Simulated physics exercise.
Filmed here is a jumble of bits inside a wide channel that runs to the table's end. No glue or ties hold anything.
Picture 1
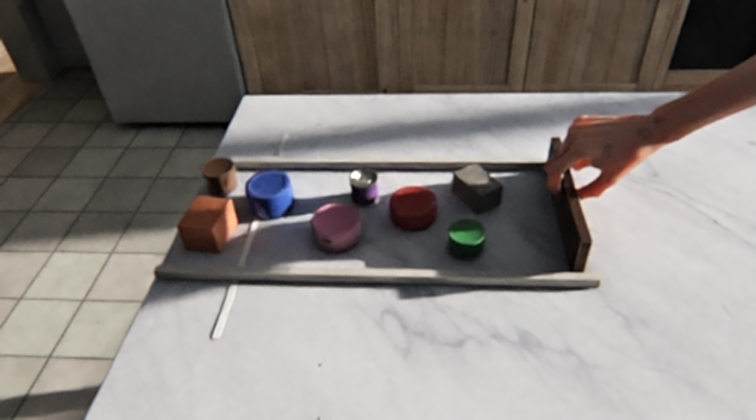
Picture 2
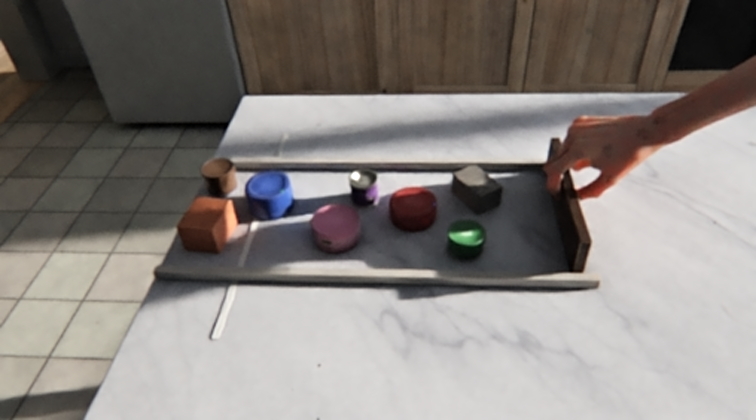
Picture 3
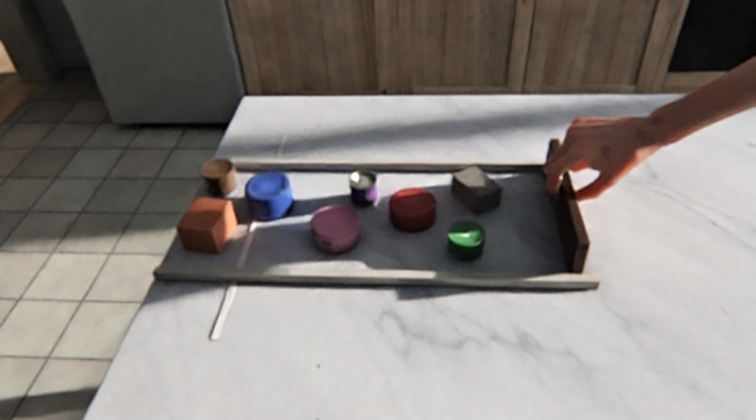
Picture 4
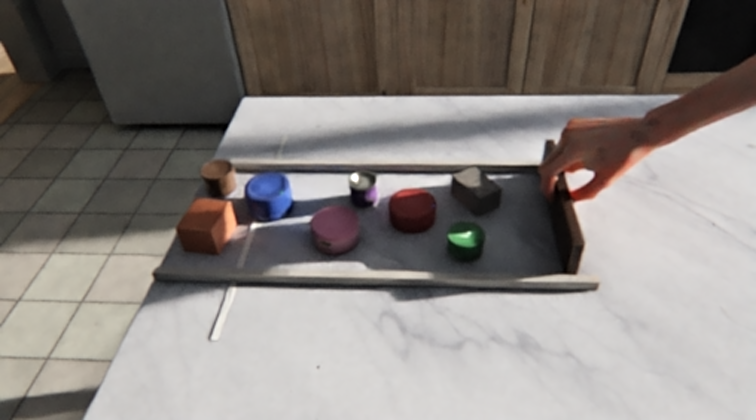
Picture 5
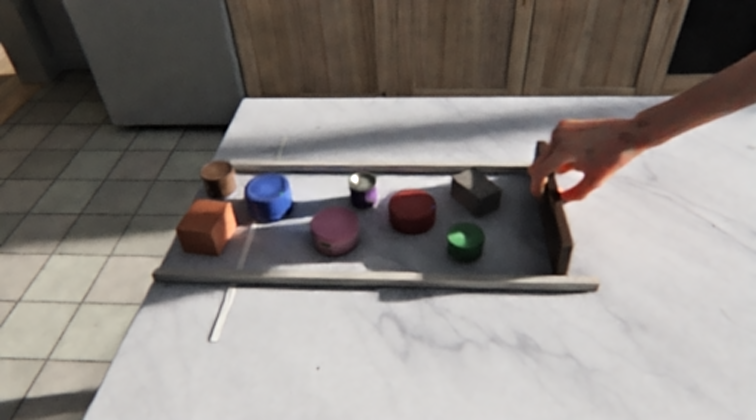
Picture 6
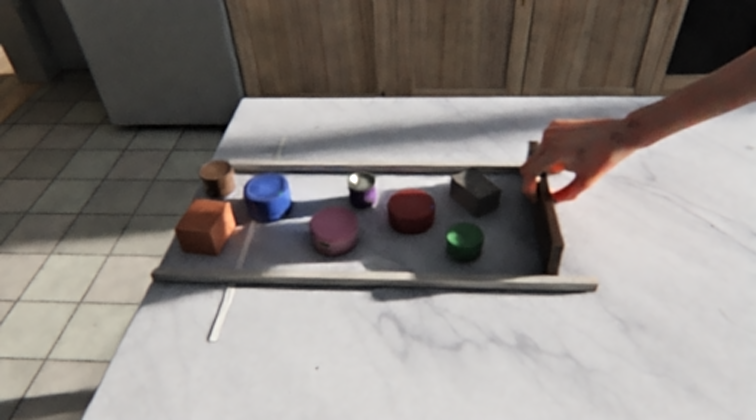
A hand slides a dark board slightly left along a channel of small, still coloured objects.
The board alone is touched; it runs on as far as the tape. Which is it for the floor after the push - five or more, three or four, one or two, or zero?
The pieces that drop number fewer than three, yet some.
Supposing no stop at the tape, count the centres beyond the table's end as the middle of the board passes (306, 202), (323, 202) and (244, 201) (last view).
That makes 0, 0, 2.
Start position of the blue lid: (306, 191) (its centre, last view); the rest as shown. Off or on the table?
Drops.
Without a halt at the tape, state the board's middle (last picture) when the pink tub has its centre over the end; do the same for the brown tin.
The middle sits near (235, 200) for the first and near (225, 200) for the other.
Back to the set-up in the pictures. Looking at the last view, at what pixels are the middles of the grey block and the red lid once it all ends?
Listed as asked: First (250, 185), and then (231, 215).
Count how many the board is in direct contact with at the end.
Looks like 3 of them, all told.
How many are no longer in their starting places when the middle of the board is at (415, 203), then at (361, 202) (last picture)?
The counts are 3 and 5.
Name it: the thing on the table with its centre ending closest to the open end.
It's the blue lid.
A little later, none off yet; brown tin at rest near (218, 180); orange block at rest near (206, 227); blue lid at rest near (268, 198).
Next, none off yet; brown tin at rest near (218, 180); orange block at rest near (206, 227); blue lid moving near (262, 198).
When it is over, the number that fall off is one or two; down, orange block.
